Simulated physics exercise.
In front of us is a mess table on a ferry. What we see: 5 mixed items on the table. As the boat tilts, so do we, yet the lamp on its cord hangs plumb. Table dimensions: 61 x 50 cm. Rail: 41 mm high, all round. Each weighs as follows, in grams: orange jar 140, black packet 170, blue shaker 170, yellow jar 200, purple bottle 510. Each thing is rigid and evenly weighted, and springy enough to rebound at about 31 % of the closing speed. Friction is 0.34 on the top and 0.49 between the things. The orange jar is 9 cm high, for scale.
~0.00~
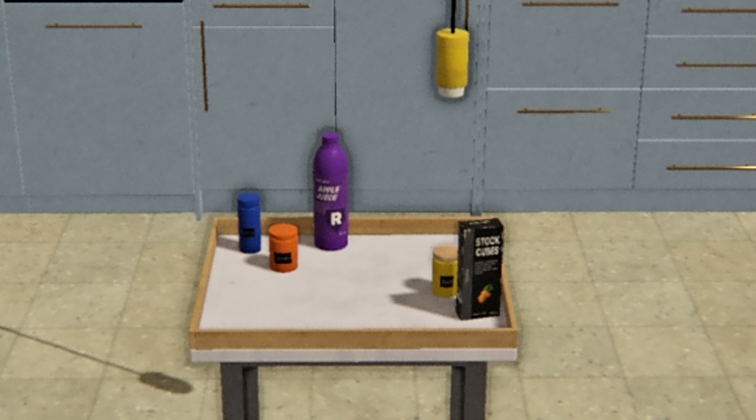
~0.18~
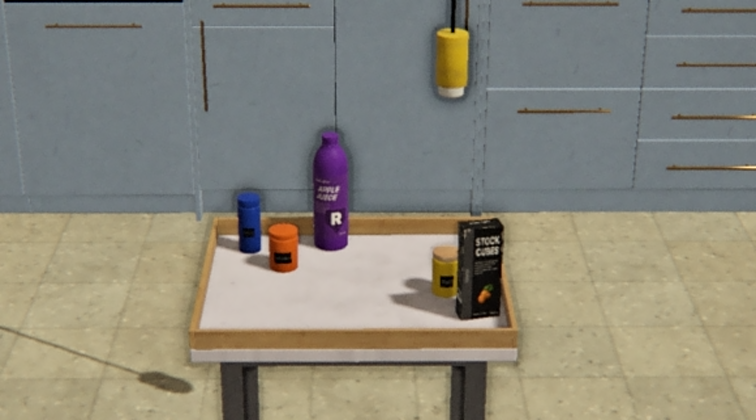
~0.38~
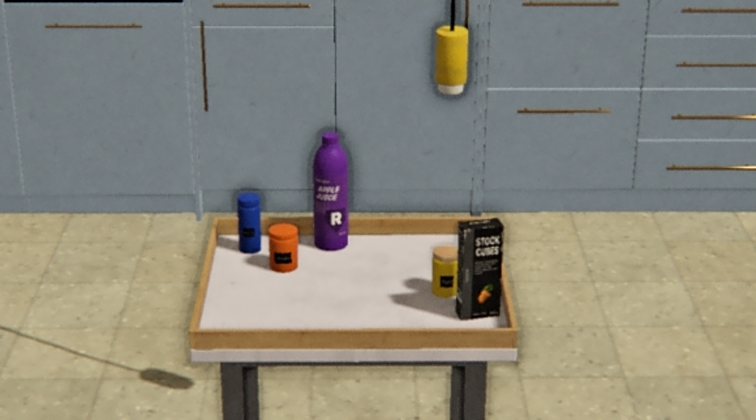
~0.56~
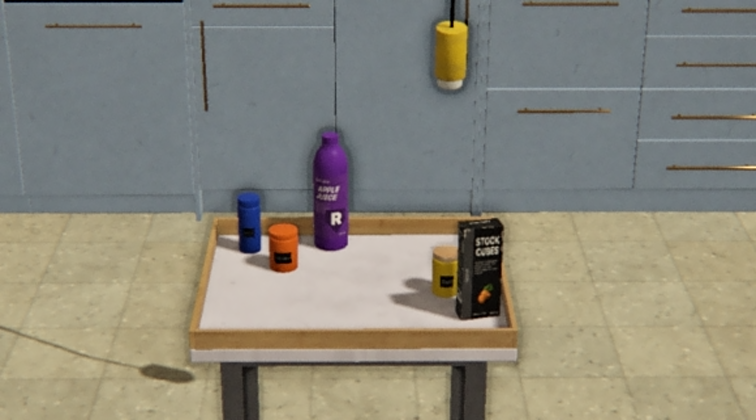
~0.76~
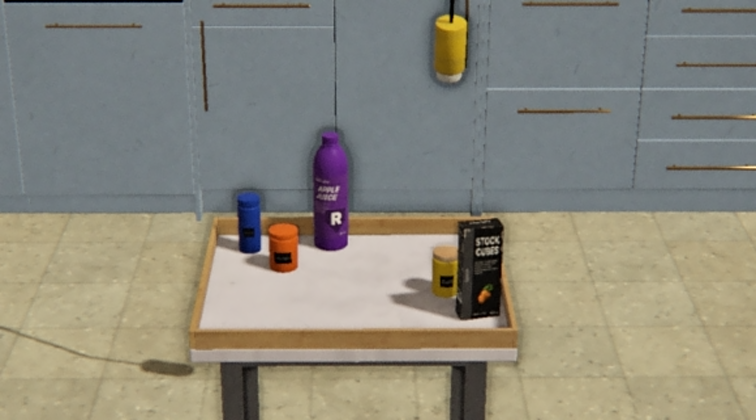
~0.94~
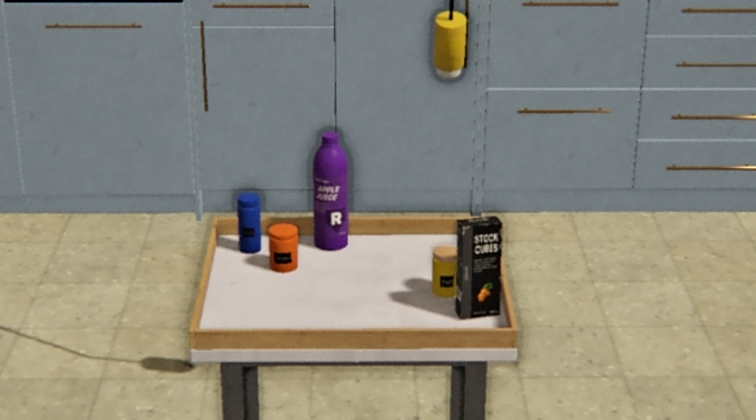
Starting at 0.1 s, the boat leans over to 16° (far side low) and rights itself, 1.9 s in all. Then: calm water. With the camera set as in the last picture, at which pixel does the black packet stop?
The black packet stops at roughly (471, 256).
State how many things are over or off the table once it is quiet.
1.
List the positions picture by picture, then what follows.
Boat level; black packet (479, 270); orange jar (283, 248), in the first picture.
Boat level; yellow jar (446, 271); purple bottle (331, 191), in the second picture.
Floor tilted 3°, far side down; orange jar (283, 248); blue shaker (249, 224), in the third picture.
Floor tilted 8°, far side down; yellow jar (446, 271); purple bottle (331, 191), in the fourth picture.
Floor tilted 13°, far side down; orange jar (283, 248); blue shaker (249, 223), in the fifth picture.
Floor tilted 15°, far side down; black packet (479, 268); yellow jar (446, 271), in the sixth picture.
After 1.14 s, floor tilted 16°, far side down; black packet tipped 27° from how it sat near (472, 259).
After 1.34 s, floor tilted 13°, far side down; black packet on its side near (472, 266); yellow jar slid 2 cm.
After 1.54 s, floor tilted 8°, far side down; black packet on its side near (471, 257); yellow jar slid 3 cm.
At rest (2.5 s), tipped over on the table, black packet; the other 4 in place, give or take 5 cm. Seen from the same camera at the end, black packet near (471, 256).
